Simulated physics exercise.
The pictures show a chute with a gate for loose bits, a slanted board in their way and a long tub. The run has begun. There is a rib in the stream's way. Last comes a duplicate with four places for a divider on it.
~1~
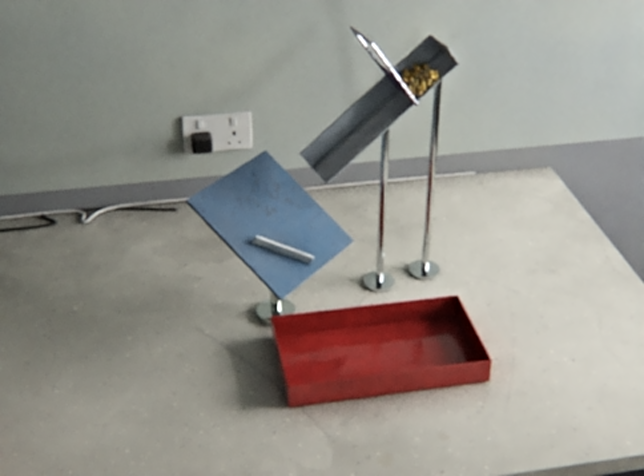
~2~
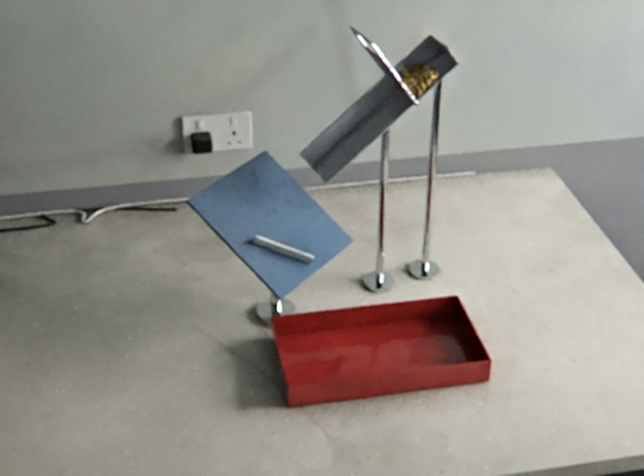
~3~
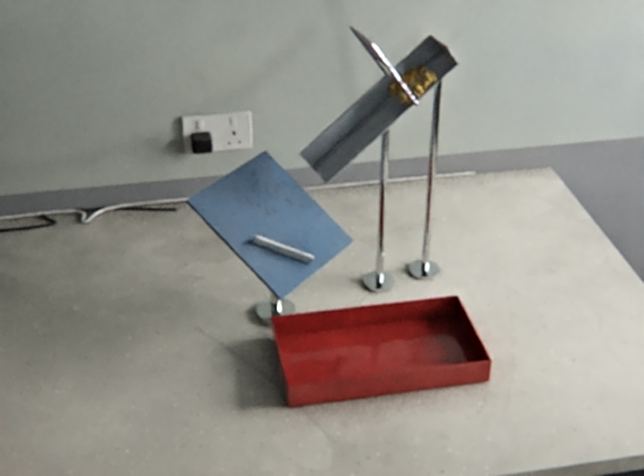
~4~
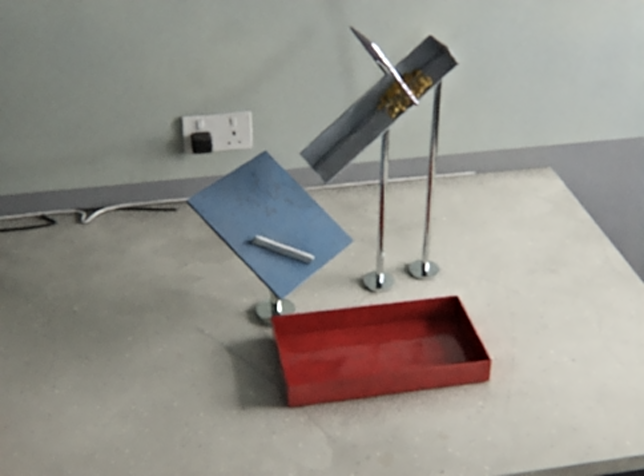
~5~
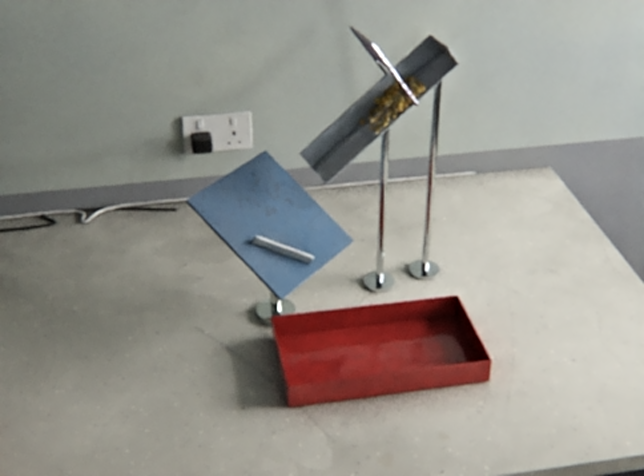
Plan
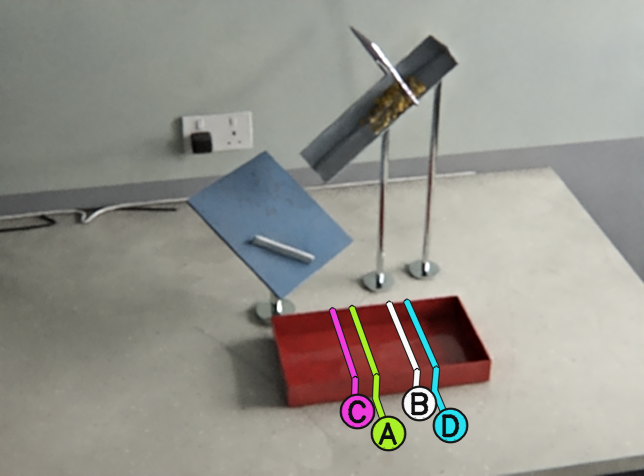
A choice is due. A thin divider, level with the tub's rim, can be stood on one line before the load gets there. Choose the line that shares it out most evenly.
I would pick line A.
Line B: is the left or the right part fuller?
The left side.
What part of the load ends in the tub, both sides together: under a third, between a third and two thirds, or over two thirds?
Over two thirds.
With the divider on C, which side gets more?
The right side.
On the marked copy, line A crosses the front rim at (376, 375); line B crosses the front rim at (416, 370); line C crosses the front rim at (354, 378); line D crosses the front rim at (436, 367).
Choosing A, of what is caught, about half on the left of the divider, about half on the right.
Choosing B, of what is caught, nearly all on the left of the divider, a stray few on the right.
Choosing C, of what is caught, a stray few on the left of the divider, nearly all on the right.
Choosing D, of what is caught, all on the left of the divider, none on the right.
